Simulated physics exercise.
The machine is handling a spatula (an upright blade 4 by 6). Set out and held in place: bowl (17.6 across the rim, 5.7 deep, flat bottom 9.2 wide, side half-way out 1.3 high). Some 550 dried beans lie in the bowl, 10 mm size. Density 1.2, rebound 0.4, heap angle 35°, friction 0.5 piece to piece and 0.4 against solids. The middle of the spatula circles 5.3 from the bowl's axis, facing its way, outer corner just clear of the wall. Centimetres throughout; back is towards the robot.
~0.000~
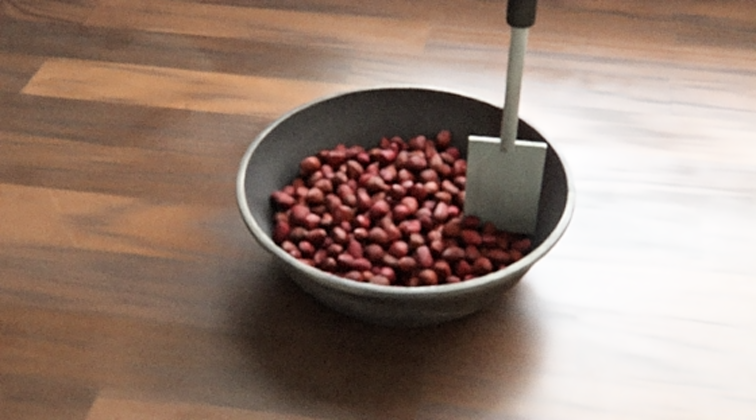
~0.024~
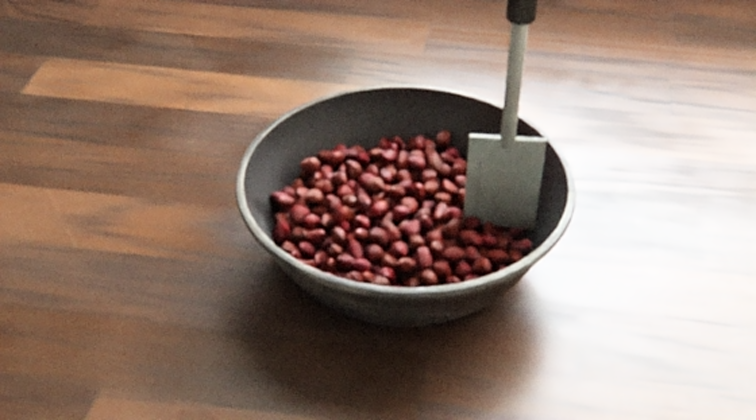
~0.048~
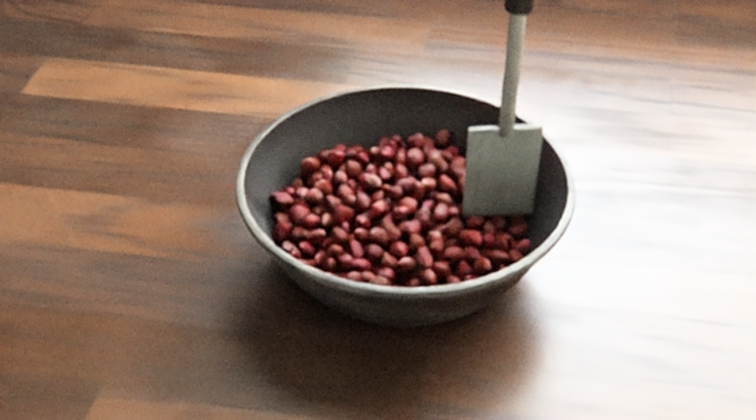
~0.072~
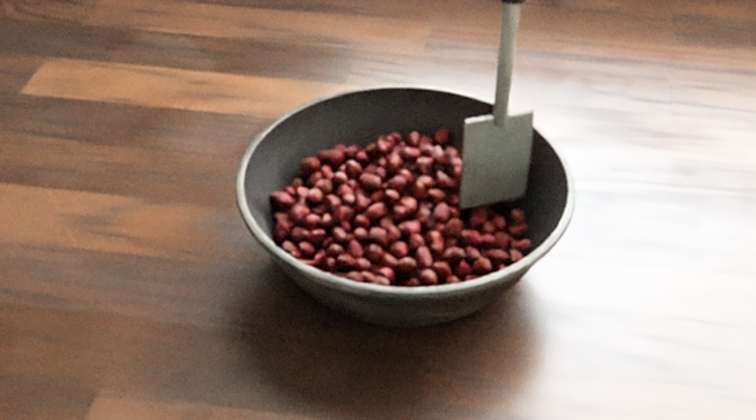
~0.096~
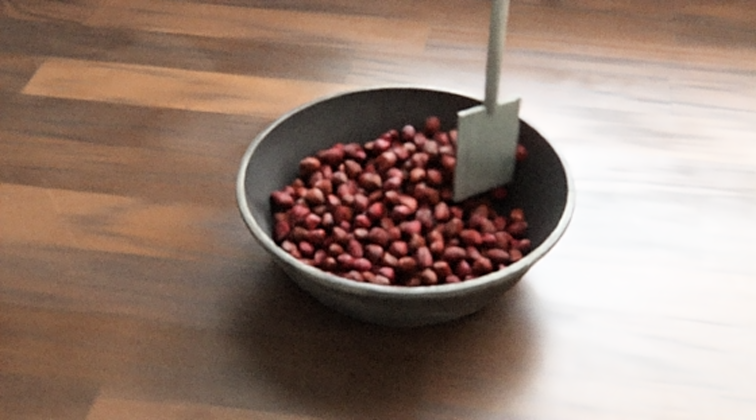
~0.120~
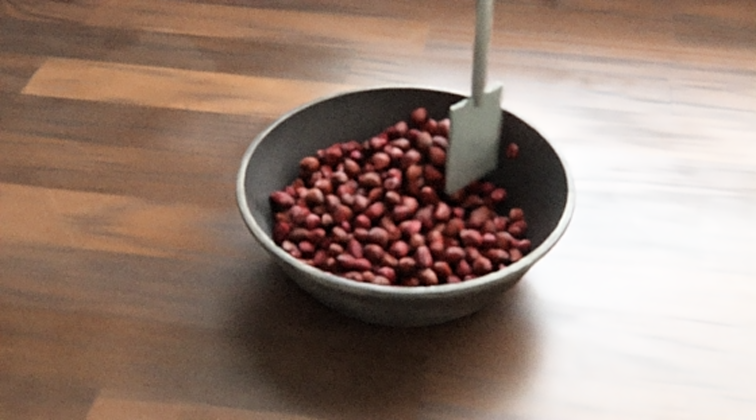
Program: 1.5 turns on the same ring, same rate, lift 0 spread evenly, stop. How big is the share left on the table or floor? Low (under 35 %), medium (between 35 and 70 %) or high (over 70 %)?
Share on the table or floor: Low (under 35 %).
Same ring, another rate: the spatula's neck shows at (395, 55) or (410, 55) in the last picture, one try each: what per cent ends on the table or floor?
Some 45 and 45 per cent.
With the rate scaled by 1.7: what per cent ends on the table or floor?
Some 40 per cent.
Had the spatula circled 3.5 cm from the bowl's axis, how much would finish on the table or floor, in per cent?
Then about 15 per cent.
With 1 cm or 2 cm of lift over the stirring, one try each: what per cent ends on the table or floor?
Some 15 and 10 per cent.
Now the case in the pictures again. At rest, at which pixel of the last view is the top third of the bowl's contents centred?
Near (341, 235).
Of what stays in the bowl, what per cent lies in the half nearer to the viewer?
Some 60 per cent.
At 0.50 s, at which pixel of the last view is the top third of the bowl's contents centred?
At about (396, 260).
By 0.50 s, 242° round, highest piece 8 above the table; 497 in the bowl, 29 on the table or floor, 24 in flight or on the tool.
By 0.88 s, 74° round, highest piece 8 above the table; 441 in the bowl, 100 on the table or floor, 9 in flight or on the tool.
By 1.27 s, 180° round, highest piece 7 above the table; 408 in the bowl, 142 on the table or floor.
By 1.97 s, 180° round, highest piece 6 above the table; 408 in the bowl, 142 on the table or floor.
Final count, 408 in the bowl, 142 on the table or floor. That is 26 % on the table or floor.
